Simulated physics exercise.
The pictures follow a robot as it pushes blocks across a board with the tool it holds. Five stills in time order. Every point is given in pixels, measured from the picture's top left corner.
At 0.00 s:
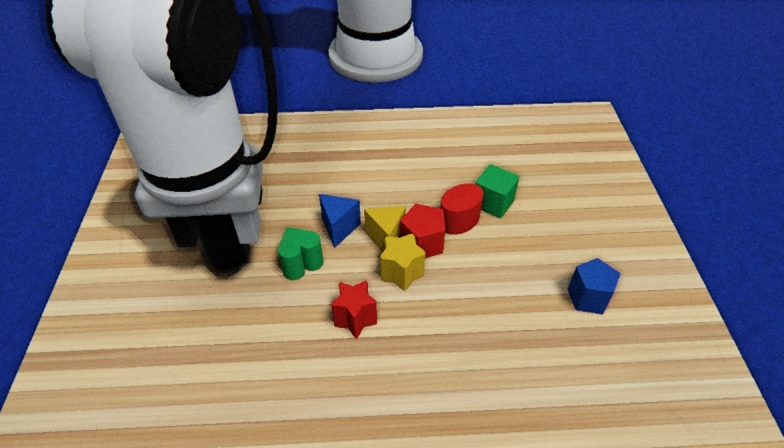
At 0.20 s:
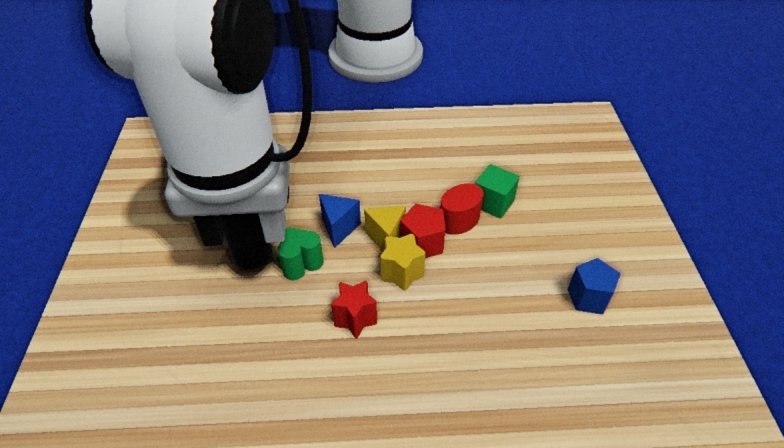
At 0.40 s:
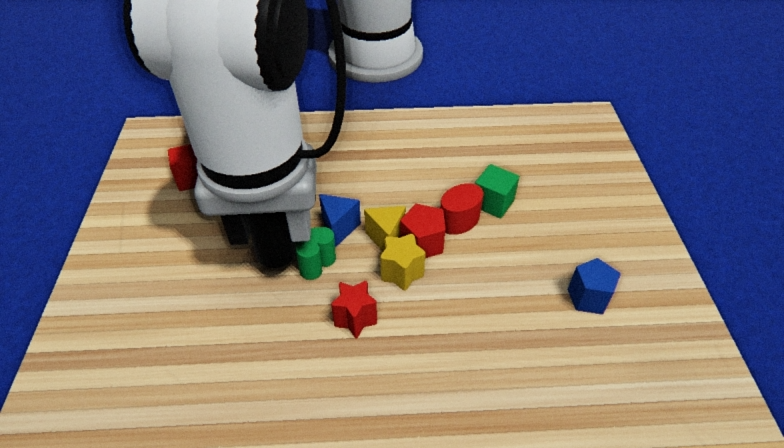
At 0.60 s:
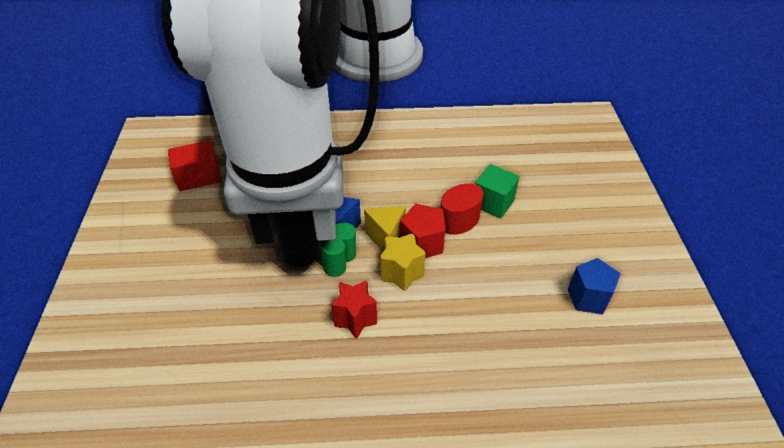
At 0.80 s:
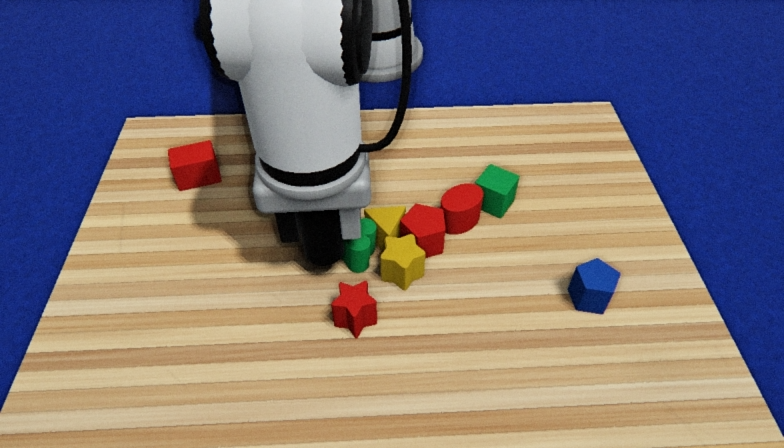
At the start, a white robot arm stands over the left side of a wooden board, beside a green heart-shaped block and other colored blocks. The arm moves right and pushes the green block toward the yellow ones, covering the blue triangular block and revealing a red block behind it.
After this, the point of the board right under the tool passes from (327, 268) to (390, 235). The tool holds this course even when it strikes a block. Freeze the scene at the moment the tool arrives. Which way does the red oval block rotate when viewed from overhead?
Short answer: Counterclockwise.
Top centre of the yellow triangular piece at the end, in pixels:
Answer: (438, 180).
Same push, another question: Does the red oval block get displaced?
Yes.
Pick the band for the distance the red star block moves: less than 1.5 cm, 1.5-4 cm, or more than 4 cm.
Once the path is done, the red star block lies within 1.5 cm of its present place.
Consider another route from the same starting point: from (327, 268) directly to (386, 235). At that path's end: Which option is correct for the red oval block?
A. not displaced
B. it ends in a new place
My pick is B.
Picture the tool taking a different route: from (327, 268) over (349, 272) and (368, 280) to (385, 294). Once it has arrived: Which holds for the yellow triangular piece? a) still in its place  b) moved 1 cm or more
Answer: B.
The first path, step by step. Halfway along, tool at (359, 234); green heart-shaped block at (387, 212), turned 15° anticlockwise; yellow triangular piece at (411, 194), turned 15° clockwise.
At the end, tool at (390, 217); red star block not moved; green heart-shaped block at (415, 194), turned 15° anticlockwise; yellow triangular piece at (438, 180); red pentagonal block at (443, 218), turned 65° clockwise; red oval block at (475, 197), turned 35° anticlockwise.
